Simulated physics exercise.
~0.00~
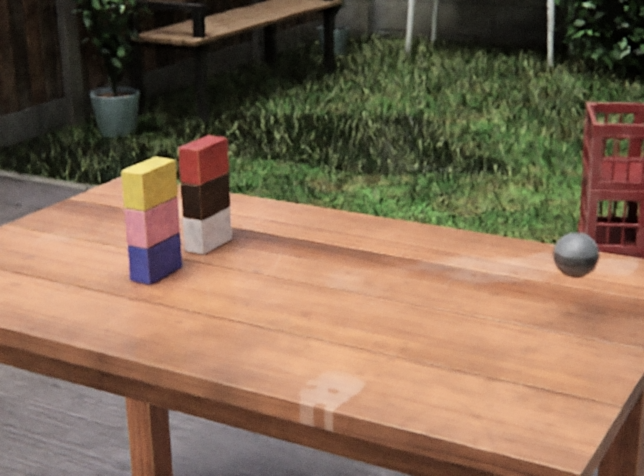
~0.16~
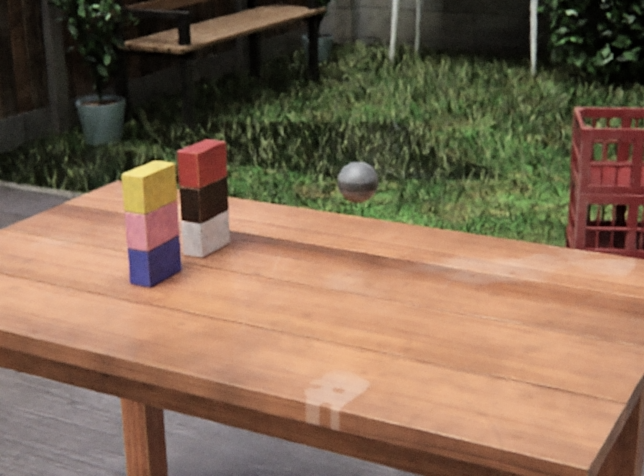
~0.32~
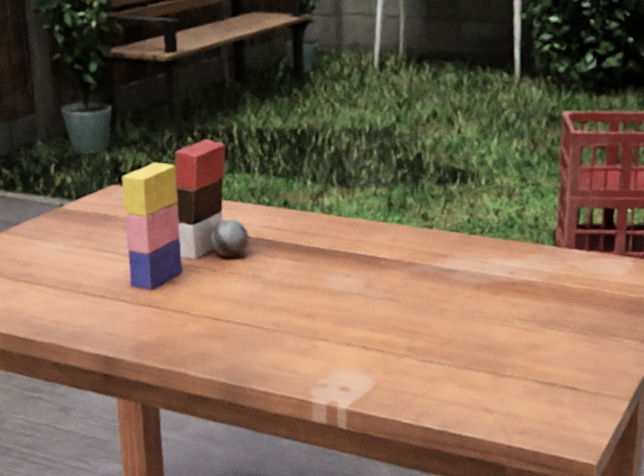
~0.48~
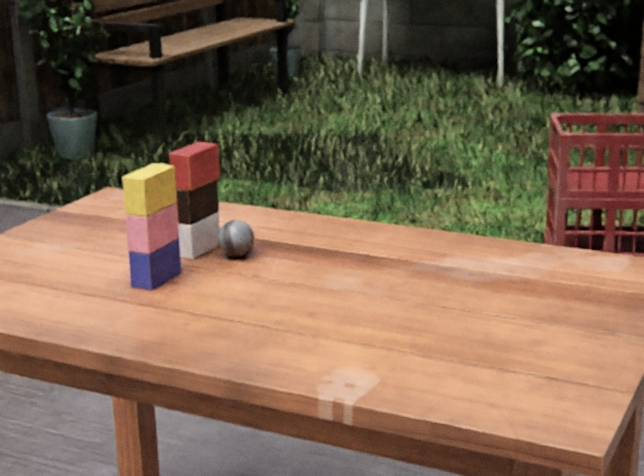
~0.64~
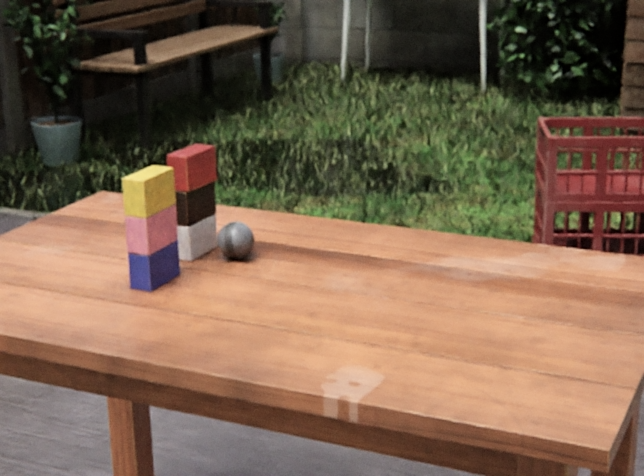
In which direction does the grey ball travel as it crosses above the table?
The grey ball travels to the left, towards the stacks of blocks.
